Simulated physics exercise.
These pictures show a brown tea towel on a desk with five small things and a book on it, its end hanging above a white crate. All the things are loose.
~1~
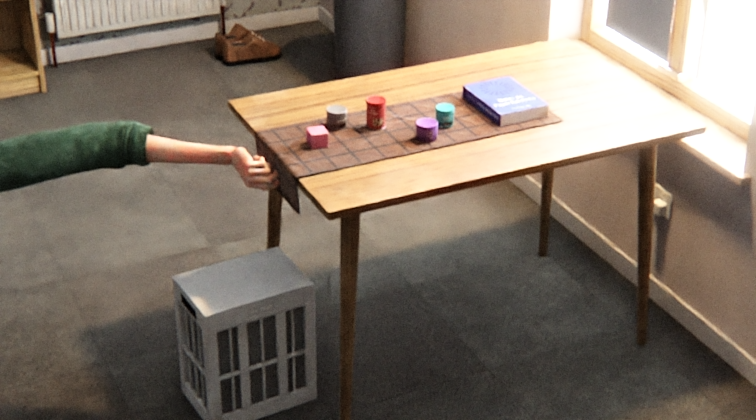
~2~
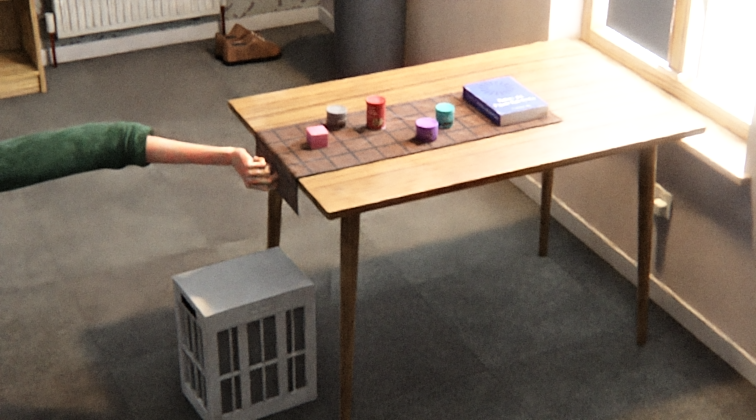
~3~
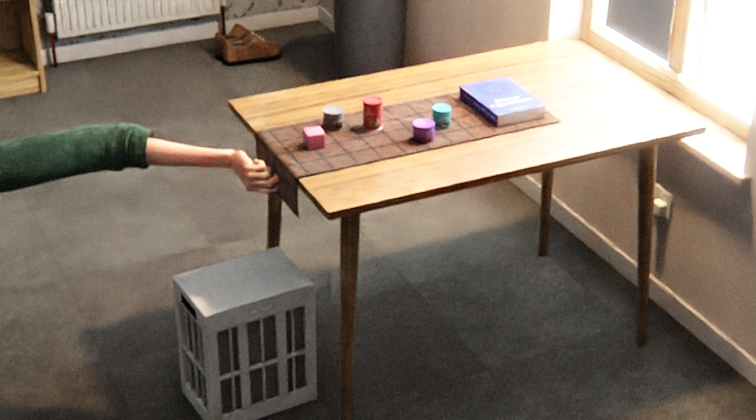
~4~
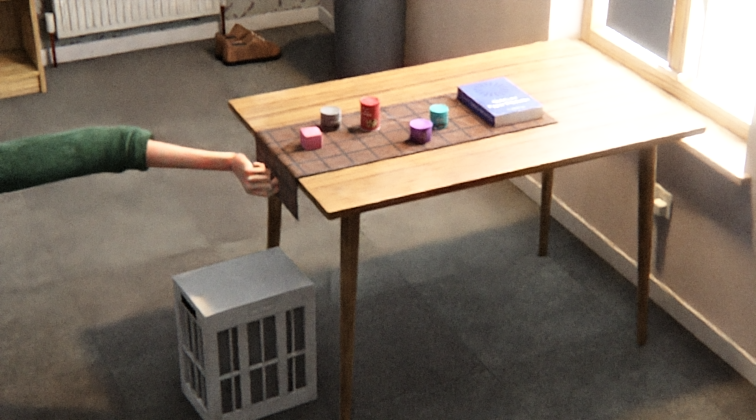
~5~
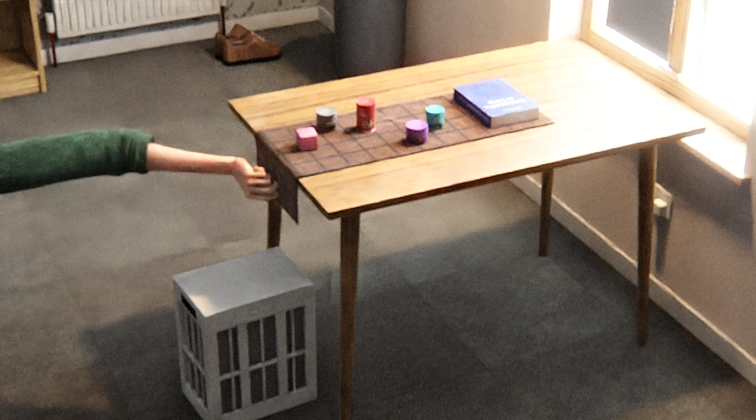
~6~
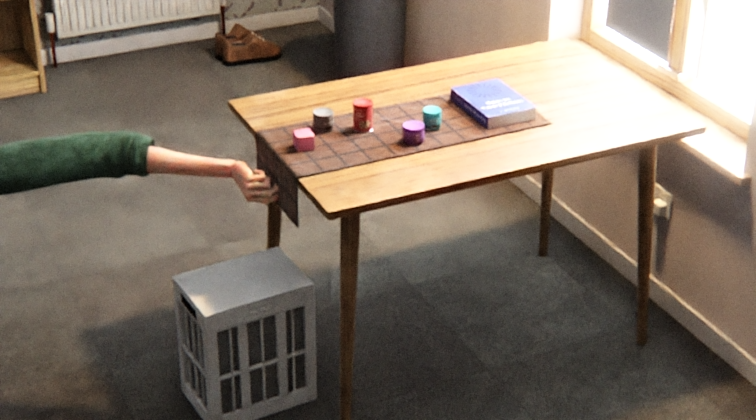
A hand slowly pulls a brown cloth leftward, carrying a book and five small things along.
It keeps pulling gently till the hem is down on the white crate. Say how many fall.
The count of fallen things is two.
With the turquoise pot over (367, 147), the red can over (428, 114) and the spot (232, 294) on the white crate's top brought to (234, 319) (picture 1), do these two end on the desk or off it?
The turquoise pot comes down, the red can remains up.
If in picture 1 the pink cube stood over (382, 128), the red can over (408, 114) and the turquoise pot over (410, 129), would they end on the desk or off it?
The pink cube survives, the red can stays on, the turquoise pot remains up.
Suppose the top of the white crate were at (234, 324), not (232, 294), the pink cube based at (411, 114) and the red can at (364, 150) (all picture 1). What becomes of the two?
The pink cube holds on; the red can drops off.
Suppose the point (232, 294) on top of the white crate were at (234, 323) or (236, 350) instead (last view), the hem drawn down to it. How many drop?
In that case 3 and 4.
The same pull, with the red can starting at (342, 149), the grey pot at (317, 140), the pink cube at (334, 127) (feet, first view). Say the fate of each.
The red can is carried off; the grey pot goes over; the pink cube drops off.
Soon after, hem near (277, 243); pink cube gone.
After that, hem on the crate; pink cube and grey pot gone.
In the end, hem on the crate; pink cube and grey pot gone. It carries off two.
